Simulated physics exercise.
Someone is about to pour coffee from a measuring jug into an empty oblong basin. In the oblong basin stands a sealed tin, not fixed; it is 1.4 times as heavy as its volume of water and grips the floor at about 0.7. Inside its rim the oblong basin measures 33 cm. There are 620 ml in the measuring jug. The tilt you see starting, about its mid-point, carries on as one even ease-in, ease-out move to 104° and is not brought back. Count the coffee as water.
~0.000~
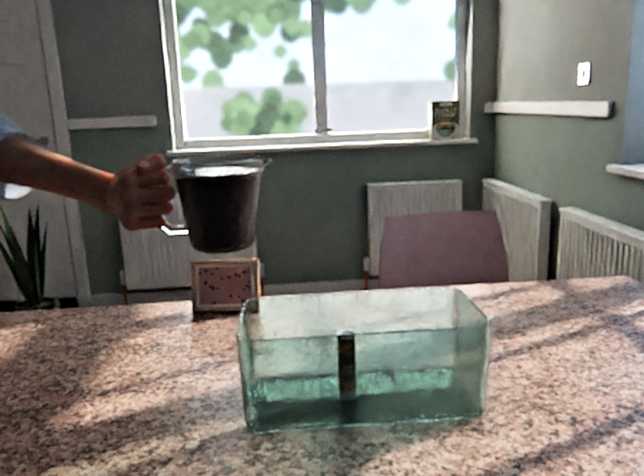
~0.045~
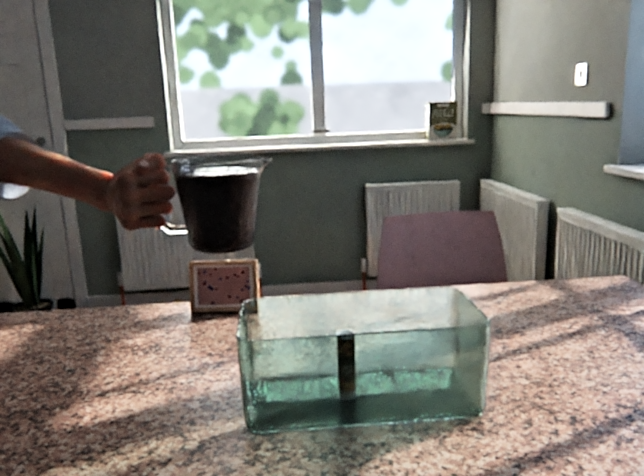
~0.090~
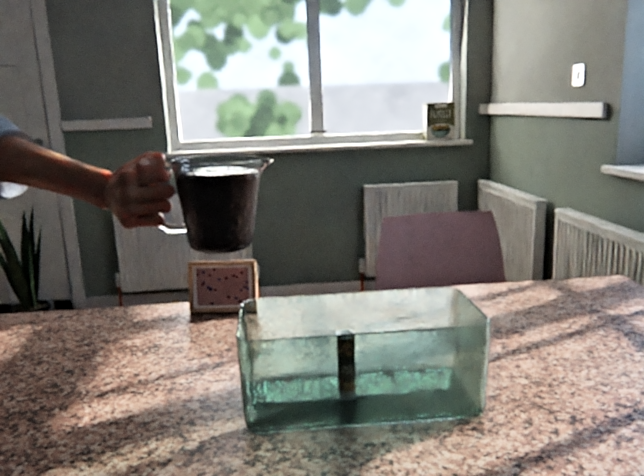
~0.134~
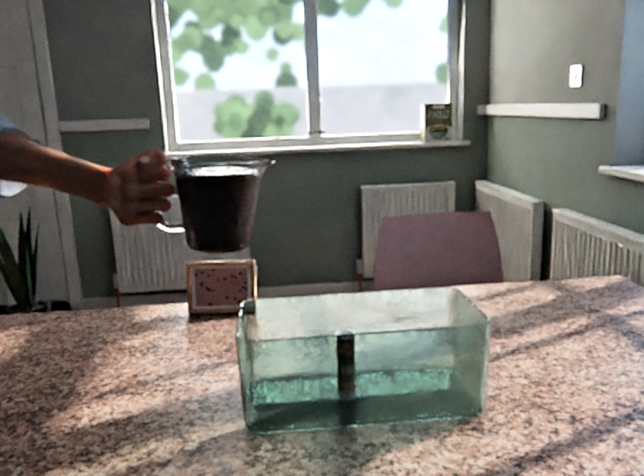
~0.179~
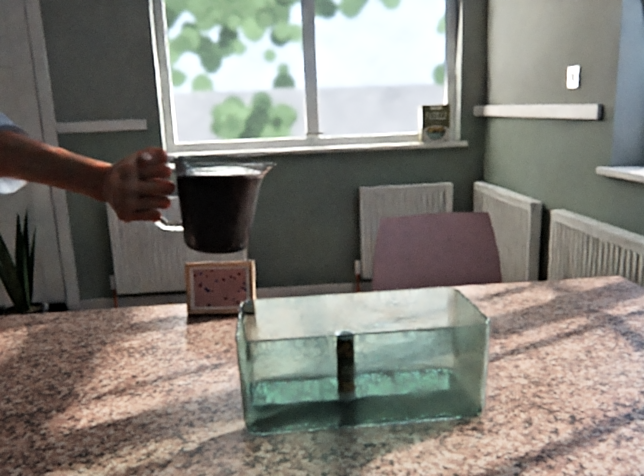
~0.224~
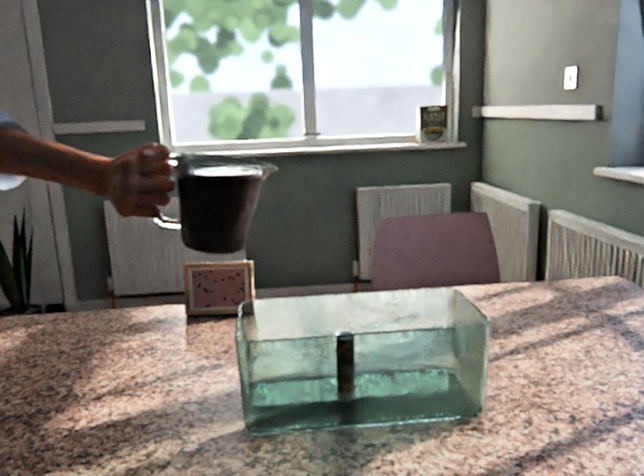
A hand holding a glass measuring jug of coffee, tilting it slightly to the right beside an oblong glass basin on a speckled tabletop.
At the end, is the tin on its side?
It topples.
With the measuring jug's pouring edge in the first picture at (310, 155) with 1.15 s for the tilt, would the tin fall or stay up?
Then it remains upright.
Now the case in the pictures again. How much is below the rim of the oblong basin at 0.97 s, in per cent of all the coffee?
About 58 per cent.
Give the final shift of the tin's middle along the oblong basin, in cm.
Some 9.0 cm.
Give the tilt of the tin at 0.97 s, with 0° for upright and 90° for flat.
About 0°.
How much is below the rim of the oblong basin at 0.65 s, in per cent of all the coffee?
Some 4 per cent.
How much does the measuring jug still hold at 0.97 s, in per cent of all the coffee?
Near 20 in a hundred.
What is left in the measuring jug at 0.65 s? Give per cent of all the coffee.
Near 76 in a hundred.
By 0.65 s the tilt is 63° and 76 per cent is still to pour; the tin stands where it began.
By 0.97 s the tilt is 98° and 21 per cent is still to pour; the tin stands 1 cm from where it began.
By 1.29 s the tilt is 104° and 0 per cent is still to pour; the tin lies on its side.
By 1.65 s the tilt is 104° and 0 per cent is still to pour; the tin lies on its side.
At rest the tin lies on its side.
